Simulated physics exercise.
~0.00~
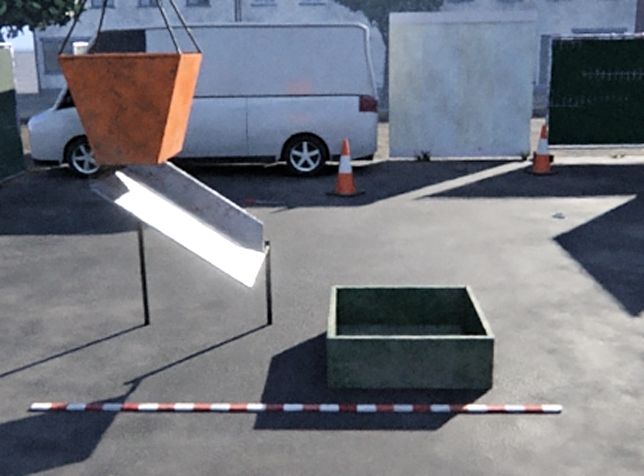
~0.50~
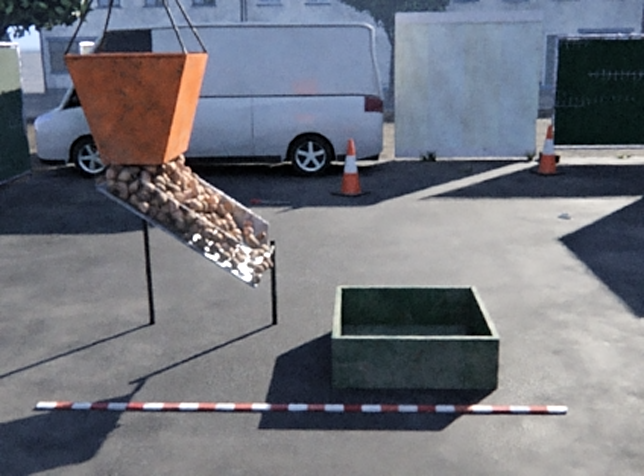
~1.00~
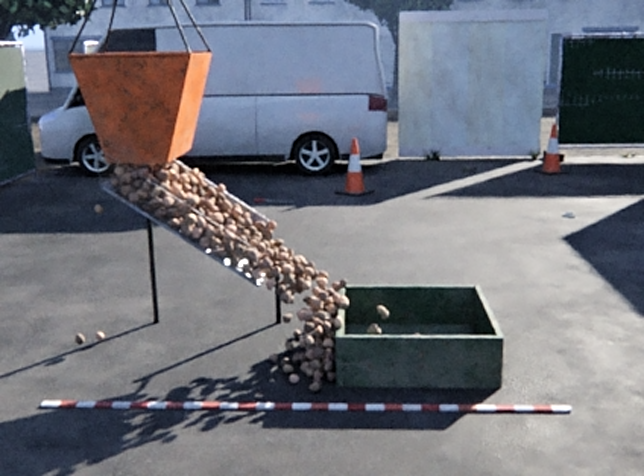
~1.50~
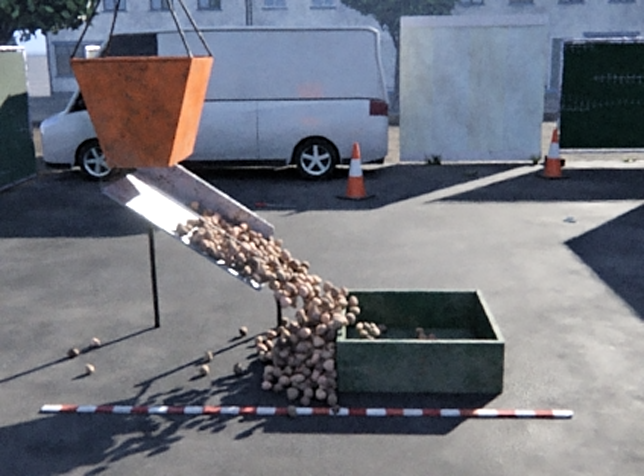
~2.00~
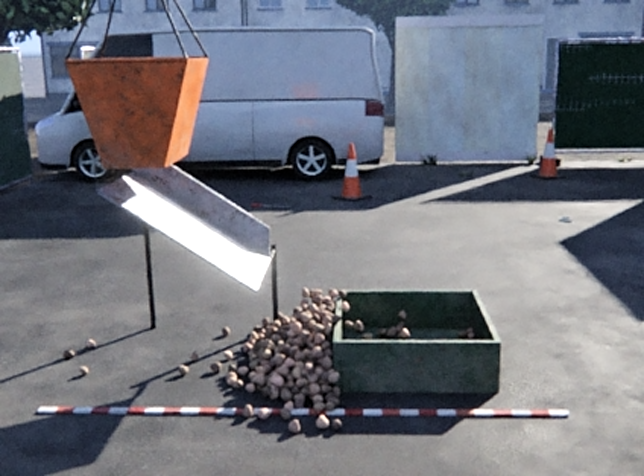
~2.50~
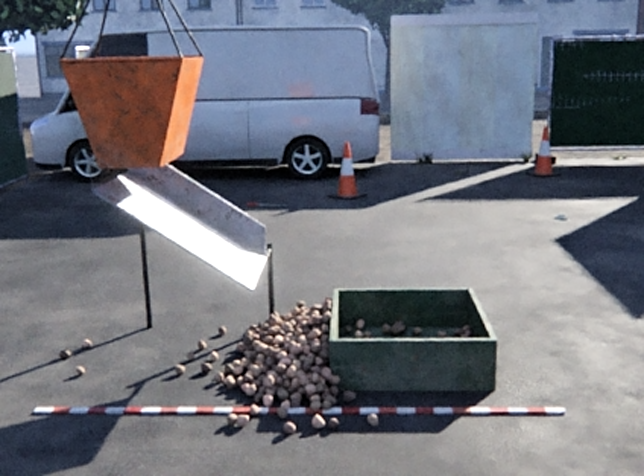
Rounded brown cobbles drop from the bottom of an orange skip hanging still at the upper left of a sunlit paved yard, seen from the side by a slightly swaying camera. Below it, a steel chute on thin dark legs slopes down to the right toward an open green bin, with a red-and-white staff on the ground in front and a white van, traffic cones and panels behind. The stones cover the chute, slide down and pour off its lower end. Most fall short, piling against the bin's left side, while a few land inside. The chute empties, leaving a spread heap left of the bin, several strays and only a few stones within.
